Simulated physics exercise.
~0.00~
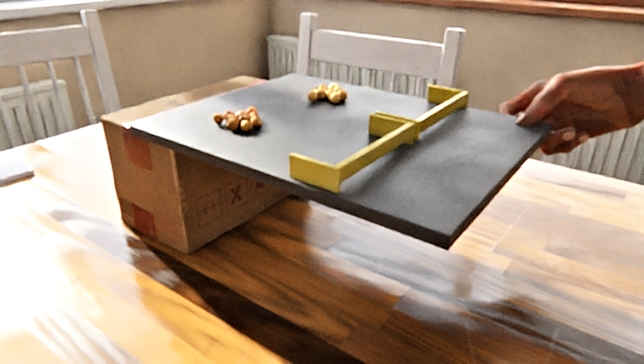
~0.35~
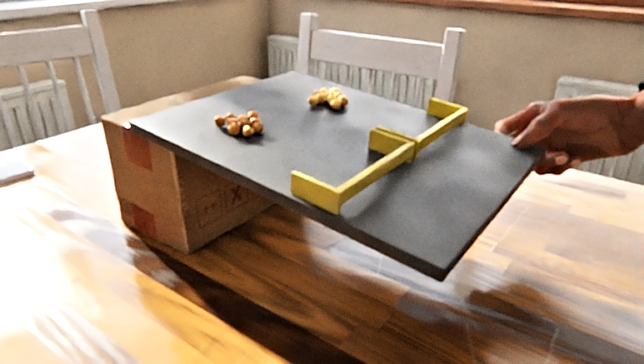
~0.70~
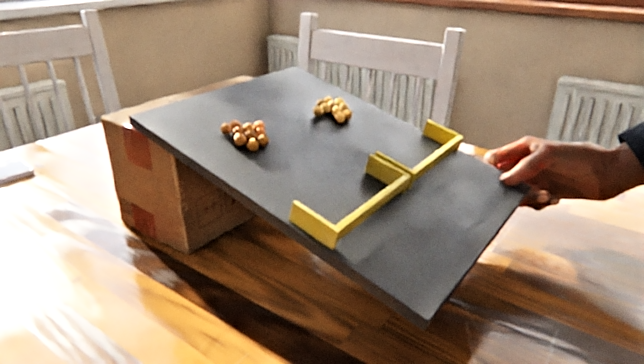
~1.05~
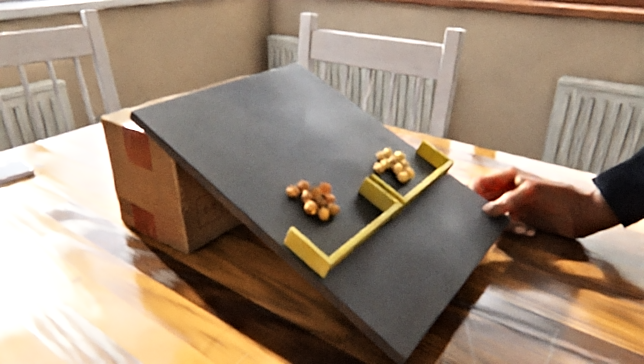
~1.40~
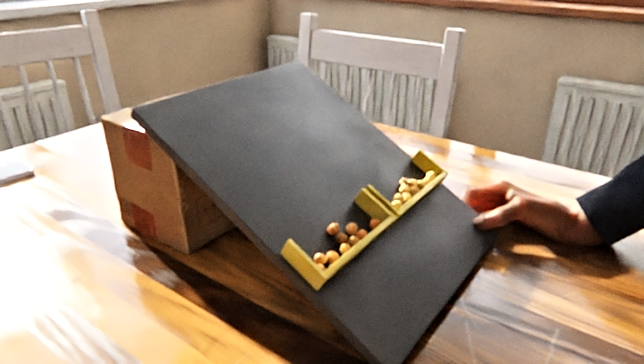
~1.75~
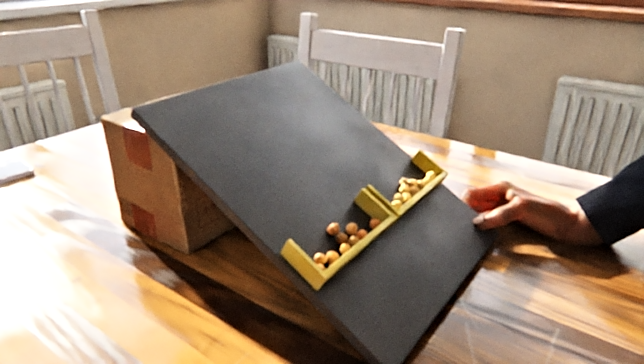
A hand lowered the right end of a dark board whose other end lay on a cardboard box, and as it grew steeper, two clusters of small, round golden-brown things slid down and came to rest against a yellow gate.
